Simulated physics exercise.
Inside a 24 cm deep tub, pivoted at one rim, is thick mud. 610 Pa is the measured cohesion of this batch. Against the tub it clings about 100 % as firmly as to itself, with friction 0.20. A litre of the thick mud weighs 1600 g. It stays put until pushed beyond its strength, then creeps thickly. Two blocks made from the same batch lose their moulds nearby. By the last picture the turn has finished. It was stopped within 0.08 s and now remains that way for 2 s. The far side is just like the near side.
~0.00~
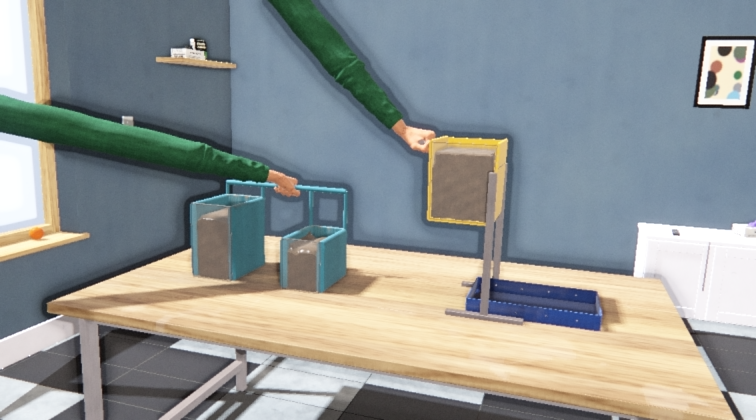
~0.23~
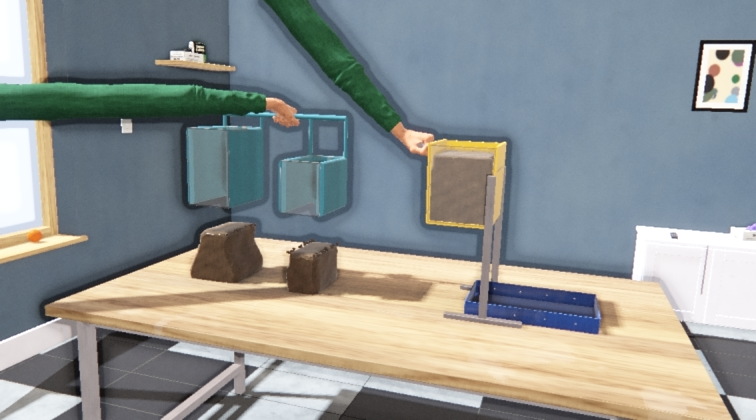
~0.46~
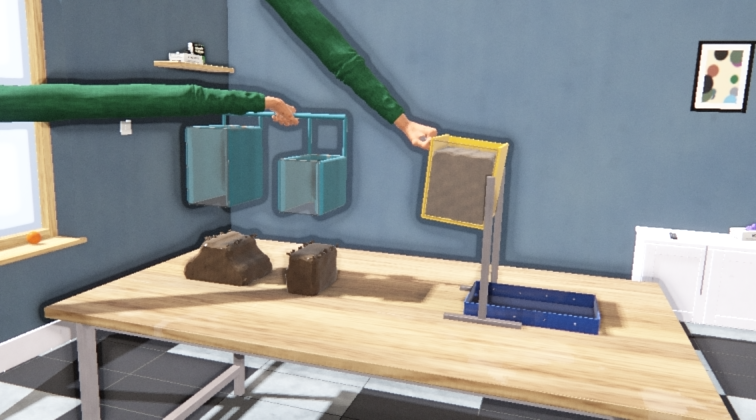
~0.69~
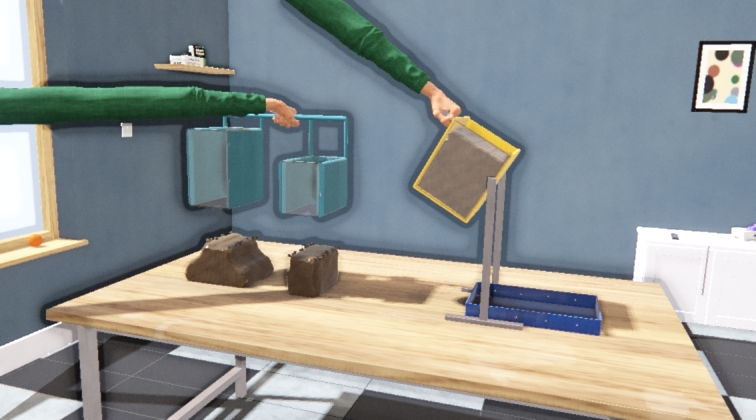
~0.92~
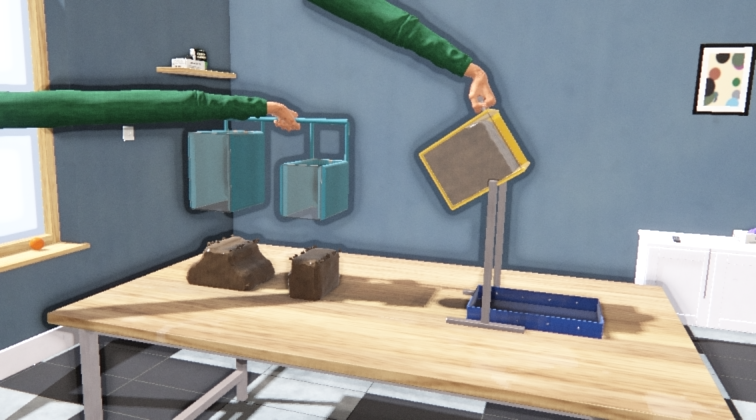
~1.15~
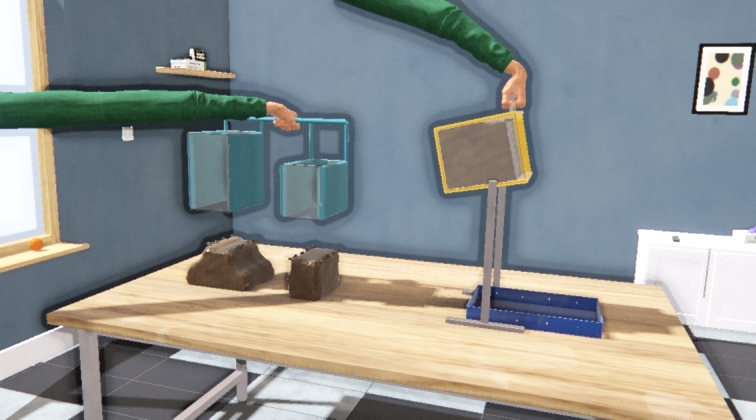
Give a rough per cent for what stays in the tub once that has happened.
Roughly 100 per cent stays in the tub.
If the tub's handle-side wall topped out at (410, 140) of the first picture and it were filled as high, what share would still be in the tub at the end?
75 %.
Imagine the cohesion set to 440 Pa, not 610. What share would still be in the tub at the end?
In that case close to 100 in a hundred.
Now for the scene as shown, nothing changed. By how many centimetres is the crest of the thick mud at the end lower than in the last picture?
Roughly 0 cm.
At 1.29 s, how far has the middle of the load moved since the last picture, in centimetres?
Something like 0 cm, I'd say.
After 1.29 s, the tub is at 78 degrees and holds 100 %.
After 1.46 s, the tub is at 78 degrees and holds 100 %.
After 1.63 s, the tub is at 78 degrees and holds 100 %.
After 1.80 s, the tub is at 78 degrees and holds 100 %.
After 3.15 s, the tub is at 78 degrees and holds 100 %.
